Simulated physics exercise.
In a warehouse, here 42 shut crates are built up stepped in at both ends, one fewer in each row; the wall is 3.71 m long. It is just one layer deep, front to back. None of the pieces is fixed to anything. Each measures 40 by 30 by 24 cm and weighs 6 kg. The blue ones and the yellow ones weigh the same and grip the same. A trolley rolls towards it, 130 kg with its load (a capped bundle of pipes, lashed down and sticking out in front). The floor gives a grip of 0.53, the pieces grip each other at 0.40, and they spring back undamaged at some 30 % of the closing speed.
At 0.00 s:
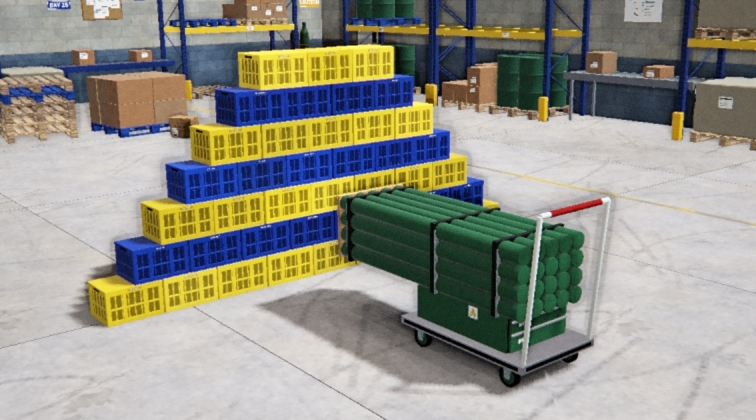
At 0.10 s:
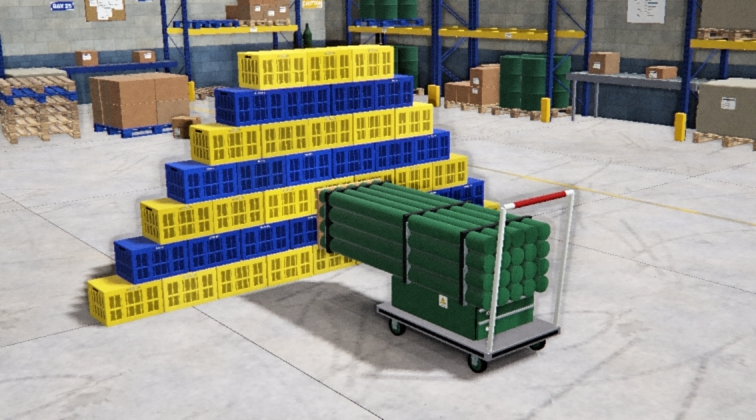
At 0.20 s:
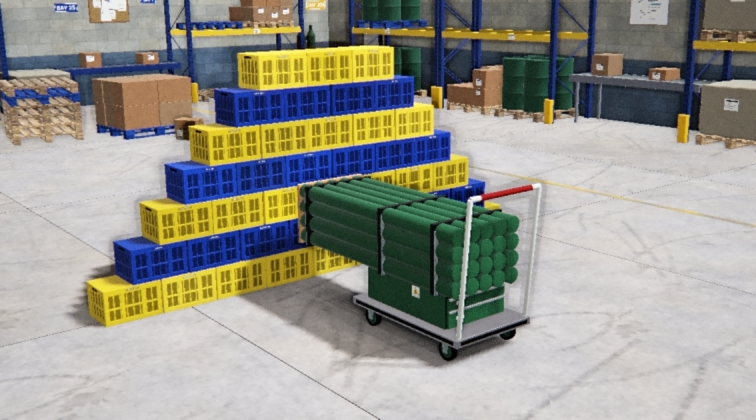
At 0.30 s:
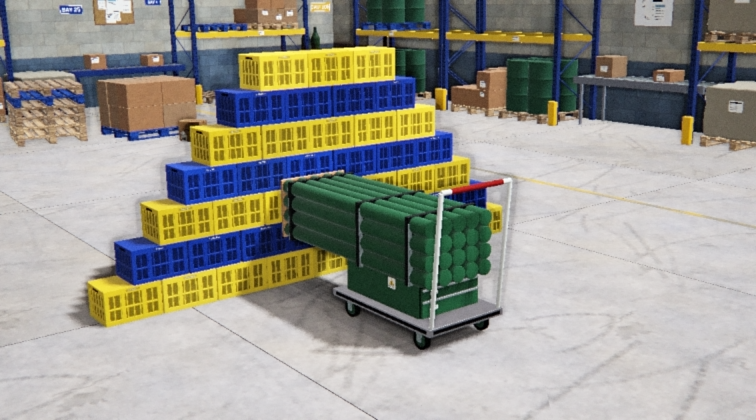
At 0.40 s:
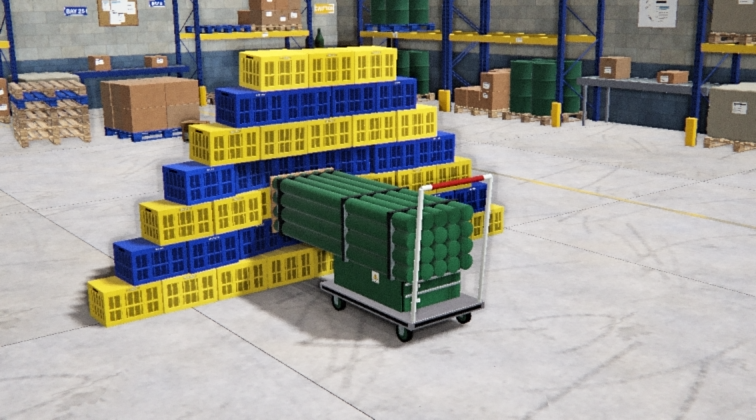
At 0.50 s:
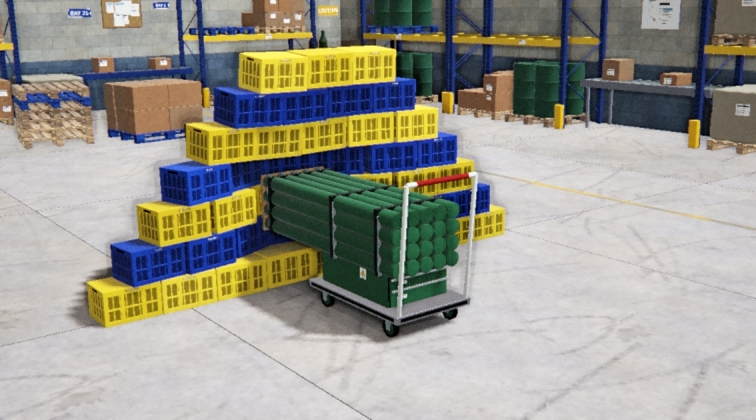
In a warehouse, a trolley carrying green pipes rolls into a stepped crate wall, shifting crates.
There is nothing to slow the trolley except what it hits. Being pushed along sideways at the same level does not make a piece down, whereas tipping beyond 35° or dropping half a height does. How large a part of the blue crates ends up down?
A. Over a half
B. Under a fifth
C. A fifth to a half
Over a half.
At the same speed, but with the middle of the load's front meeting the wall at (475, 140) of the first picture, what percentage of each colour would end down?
That hit would leave yellow at 0 and blue at 10 per cent down.
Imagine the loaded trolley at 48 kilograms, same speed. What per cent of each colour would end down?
You'd get yellow at 0 and blue at 0 per cent down.
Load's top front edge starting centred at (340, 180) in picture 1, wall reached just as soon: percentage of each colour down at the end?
Yellow 0%, blue 0%.
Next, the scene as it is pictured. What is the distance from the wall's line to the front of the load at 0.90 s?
It is some 60 centimetres past it.
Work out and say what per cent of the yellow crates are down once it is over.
Colour yellow - 50 percent down at the end.
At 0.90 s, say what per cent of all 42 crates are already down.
By then, 5 per cent.
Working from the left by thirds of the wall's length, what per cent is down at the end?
Left 50 %, middle 80 %, right 20 %.
By 0.90 s, load 60 cm past the wall's line, still rolling; 2 of the 18 blue crates down (3 of 42 in all colours); top blue crate tilted 13°; top yellow crate tilted 8°.
By 1.42 s, load 83 cm past the wall's line, still rolling; 12 of the 18 blue crates down (24 of 42 in all colours); top blue crate tilted 9°, 18 cm lower; top yellow crate tilted 12°, 19 cm lower.
By 2.22 s, load 81 cm past the wall's line, still rolling; 12 of the 18 blue crates down (24 of 42 in all colours); top blue crate on its side; top yellow crate on its side.
When it is over (3.9 s), load 76 cm past the wall's line, stopped; 12 of the 18 blue crates down (24 of 42 in all colours); top blue crate on its side; top yellow crate on its side. That is 67 per cent. In pixels of the last frame, middles, top blue crate near (161, 242), top yellow crate near (264, 204).
